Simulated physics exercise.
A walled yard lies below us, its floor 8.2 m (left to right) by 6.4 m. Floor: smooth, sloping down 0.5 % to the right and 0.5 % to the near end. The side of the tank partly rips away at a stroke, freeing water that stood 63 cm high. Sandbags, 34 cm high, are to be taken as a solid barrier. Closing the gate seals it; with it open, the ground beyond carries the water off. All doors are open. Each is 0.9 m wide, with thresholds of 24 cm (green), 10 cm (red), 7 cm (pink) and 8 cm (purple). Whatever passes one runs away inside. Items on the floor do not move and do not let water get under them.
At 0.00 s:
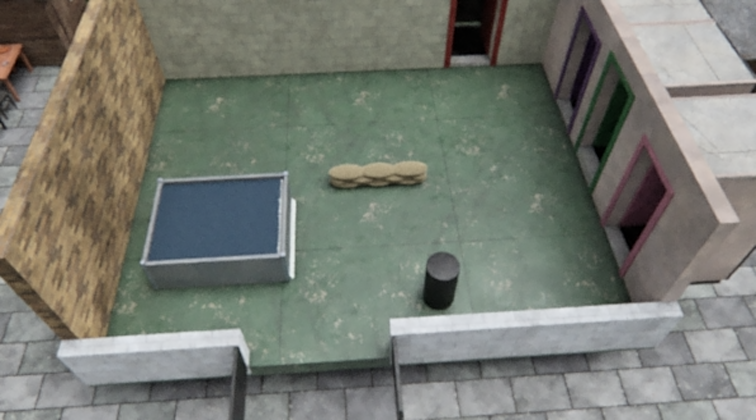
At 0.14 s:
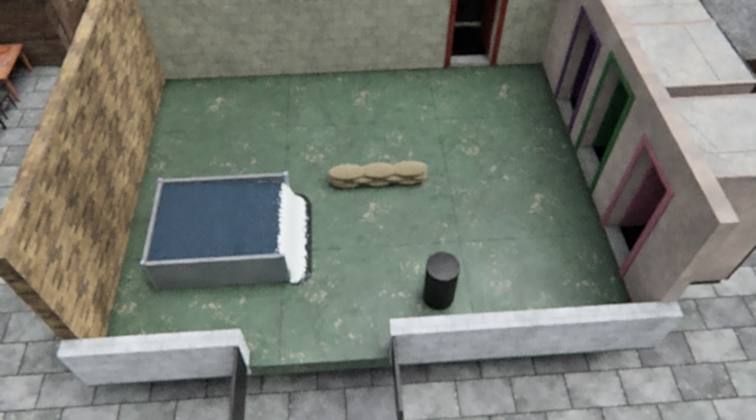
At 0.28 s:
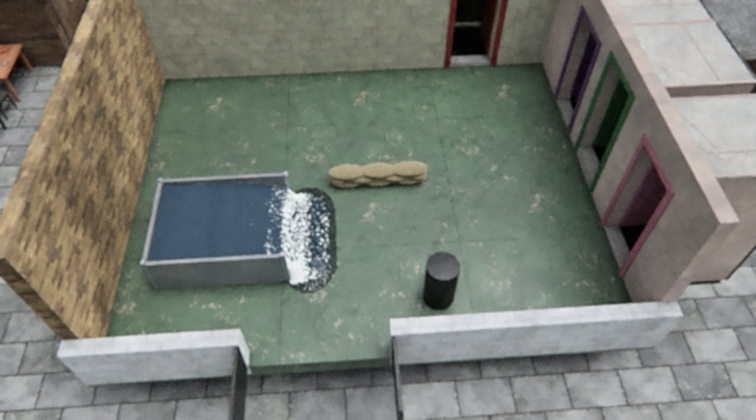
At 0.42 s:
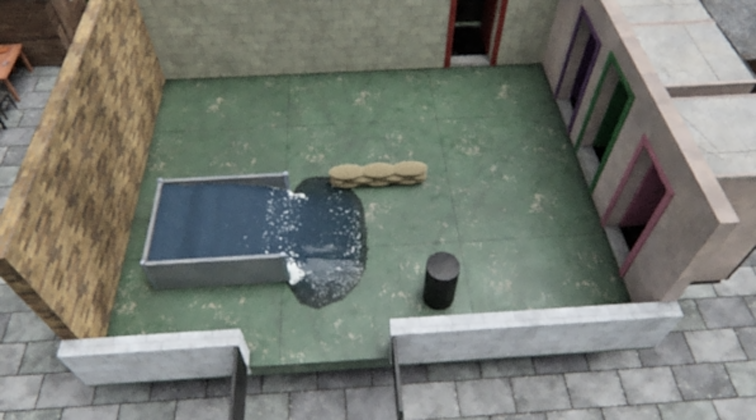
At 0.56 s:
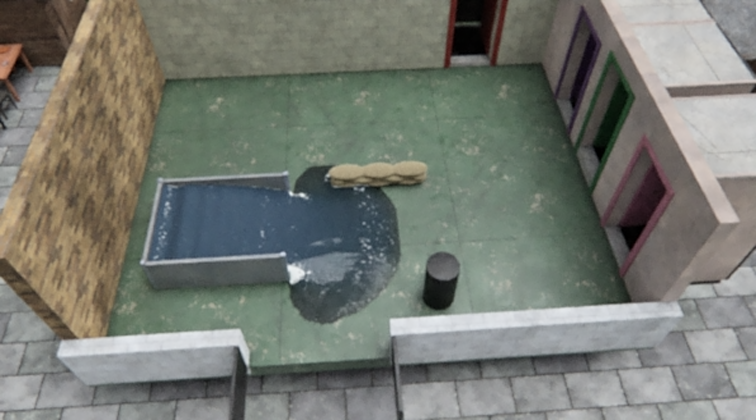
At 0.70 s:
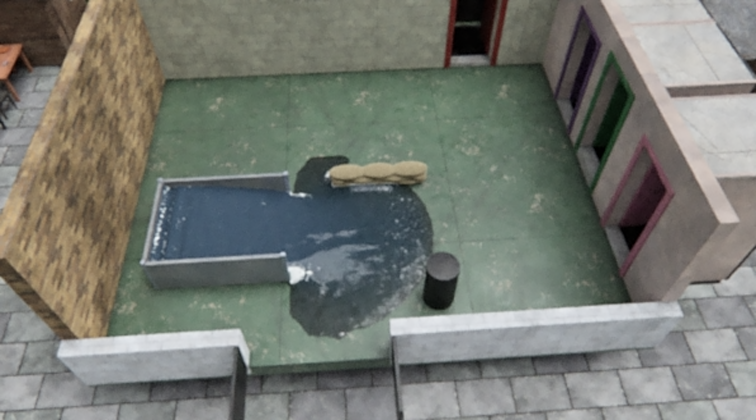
A walled yard with a mottled green floor and grey paving outside is seen from high above by a still camera. A grey tank of dark blue water stands at left, tan sandbags lie near the middle, a black cylinder stands nearer right, and purple, green and pink doorways line the right wall. The tank's right side opens, and water bursts out in white foam, then spreads rightward in a dark, widening pool, reaching the sandbags.
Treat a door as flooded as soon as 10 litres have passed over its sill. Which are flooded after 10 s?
In order: Green door: The total remains smaller than the cap; red door: The total remains smaller than the cap; pink door: The total grows larger than the cap; purple door: The total remains smaller than the cap.
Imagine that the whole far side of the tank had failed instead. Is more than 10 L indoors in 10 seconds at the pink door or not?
Against the limit, pink does not exceed it.
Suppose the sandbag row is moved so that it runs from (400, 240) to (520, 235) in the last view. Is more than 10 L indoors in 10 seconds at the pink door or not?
Limit check - pink: Fail, exceeded.
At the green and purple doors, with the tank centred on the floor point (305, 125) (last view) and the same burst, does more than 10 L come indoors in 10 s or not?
Lab note: Green door limit not exceeded; purple door limit exceeded.
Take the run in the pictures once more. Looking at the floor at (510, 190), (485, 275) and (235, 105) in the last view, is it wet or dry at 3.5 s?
First spot soaked, second soaked, third bone dry.
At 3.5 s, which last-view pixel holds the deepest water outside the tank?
Spot: Approx. (600, 258).
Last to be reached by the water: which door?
That would be the red door.
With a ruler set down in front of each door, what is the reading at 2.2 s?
You'd see green at 20 cm, red at 0 cm, pink at 15 cm and purple at 0 cm.
After 1.4 s water covers 25 % of the floor and is deepest (26 cm) near (298, 258); green door not reached, red door not reached, pink door not reached, purple door not reached.
After 2.2 s water covers 40 % of the floor and is deepest (28 cm) near (592, 207); green door 20 cm at the sill, 0 L in, red door not reached, pink door 15 cm at the sill, 13 L in, purple door not reached.
After 3.5 s water covers 40 % of the floor and is deepest (29 cm) near (600, 258); green door 18 cm at the sill, 0 L in, red door not reached, pink door 25 cm at the sill, 144 L in, purple door 8 cm at the sill, 0 L in.
After 6.0 s water covers 50 % of the floor and is deepest (14 cm) near (636, 326); green door 9 cm at the sill, 0 L in, red door 7 cm at the sill, 0 L in, pink door 13 cm at the sill, 308 L in, purple door 5 cm at the sill, 0 L in.
After 10.0 s water covers 75 % of the floor and is deepest (8 cm) near (554, 104); green door 6 cm at the sill, 0 L in, red door 6 cm at the sill, 0 L in, pink door 6 cm at the sill, 329 L in, purple door 6 cm at the sill, 0 L in.
